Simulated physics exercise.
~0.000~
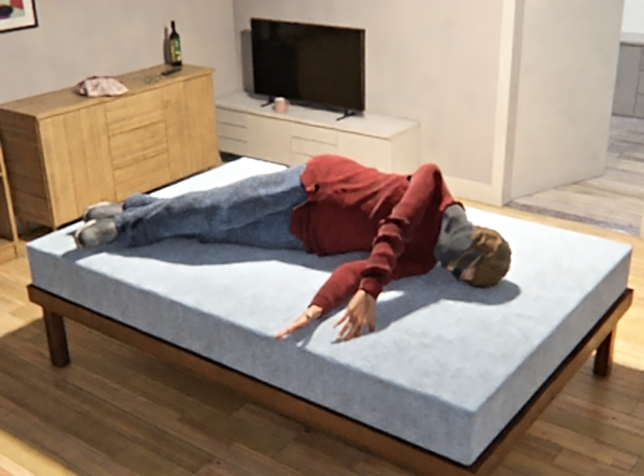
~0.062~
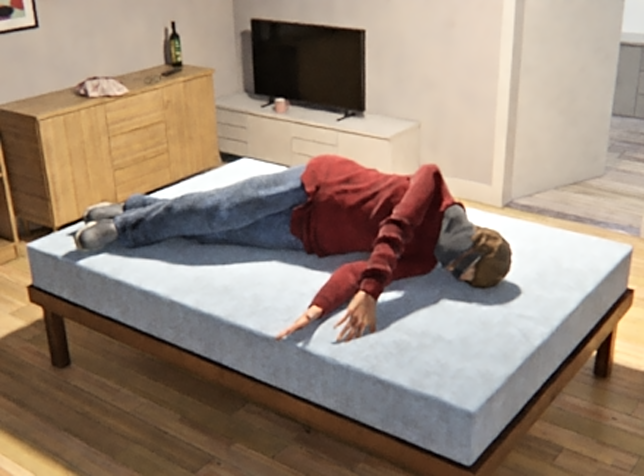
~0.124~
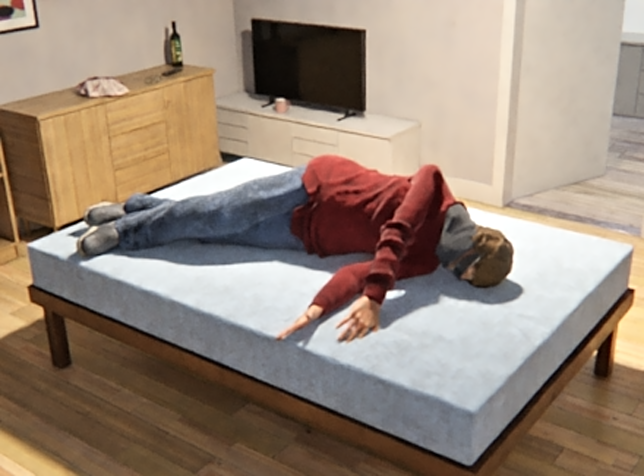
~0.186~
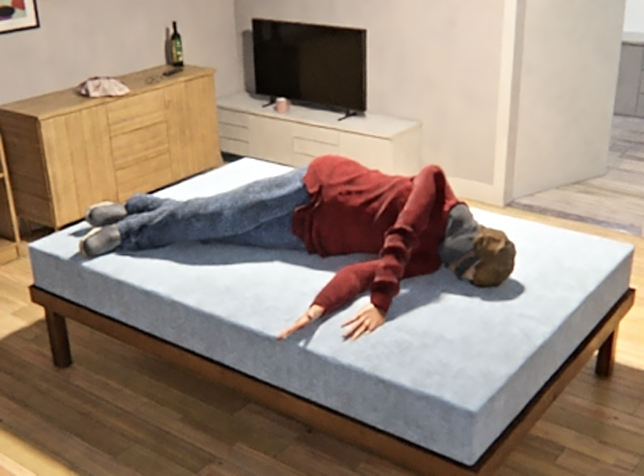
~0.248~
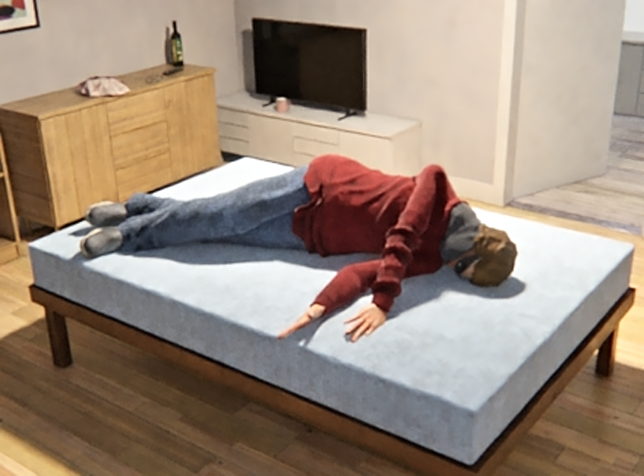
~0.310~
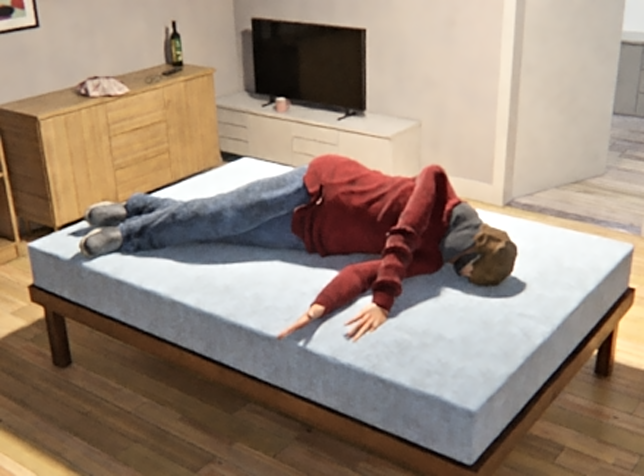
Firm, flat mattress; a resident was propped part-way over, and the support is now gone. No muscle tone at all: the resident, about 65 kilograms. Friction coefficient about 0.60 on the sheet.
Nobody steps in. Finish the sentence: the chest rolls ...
... towards the back.
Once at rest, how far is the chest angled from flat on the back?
Turned roughly 20 degrees.
After 0.54 s the chest is turned 65° from lying flat on the back, near (428, 221) in the last picture's view.
After 0.94 s the chest is turned 50° from lying flat on the back, near (431, 221) in the last picture's view.
After 1.54 s the chest is turned 45° from lying flat on the back, near (433, 221) in the last picture's view.
Final state at 4.0 s, chest sinks back.
